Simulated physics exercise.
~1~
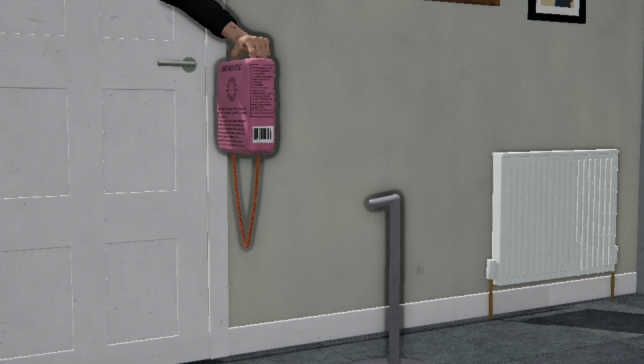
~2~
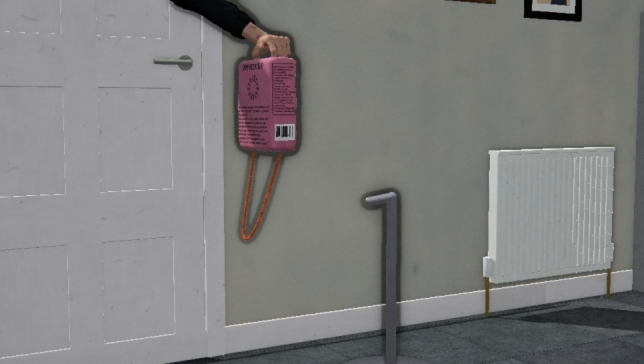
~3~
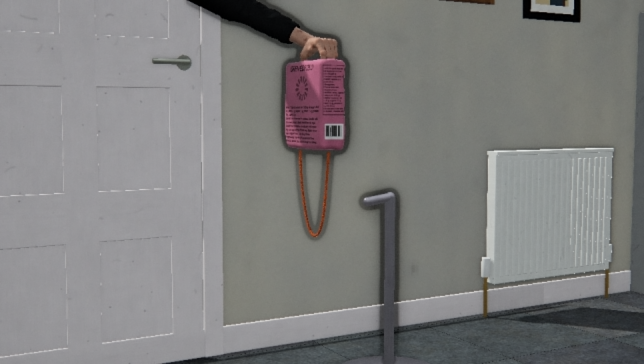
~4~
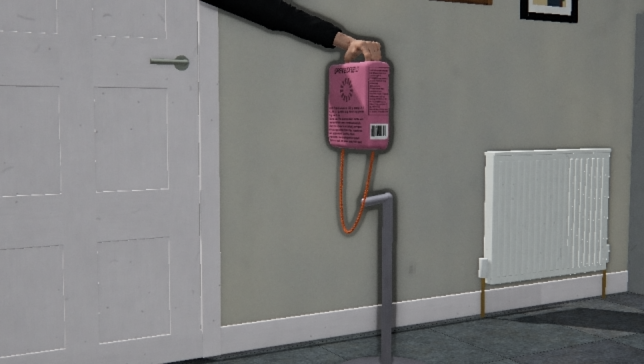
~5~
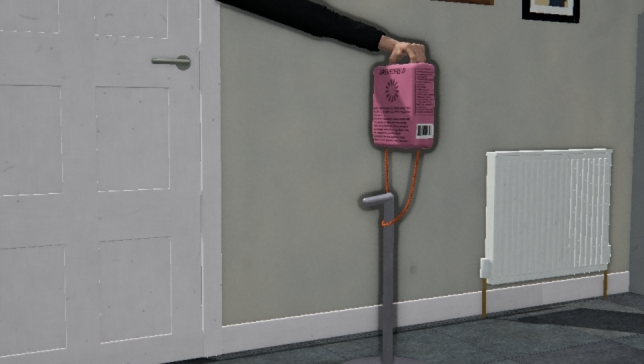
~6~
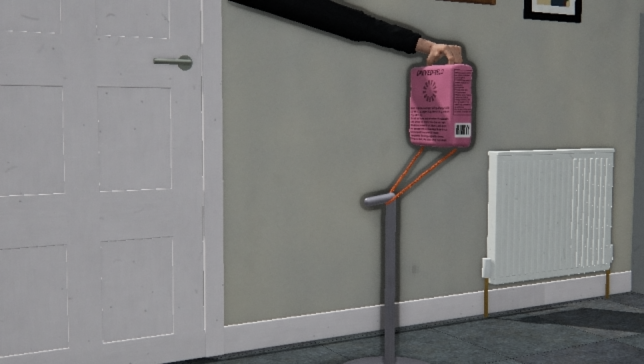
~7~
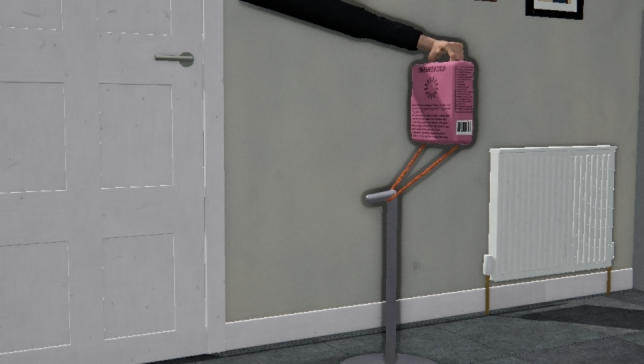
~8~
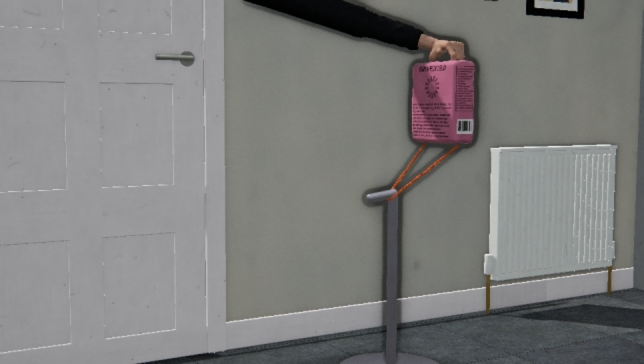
A hand in a black sleeve holds a pink bag upright, an orange-brown loop of lace dangling beneath it, in a room seen from the side by a slightly swaying camera. A white panelled door stands at the left, a grey post with a short hooked top rises near the middle, and a white radiator hangs on the grey-green wall at the right. The hand carries the bag rightward, over the post and past it. The trailing loop catches on the hook and pulls tight at a slant. The hand stops, with the bag held just right of the post.
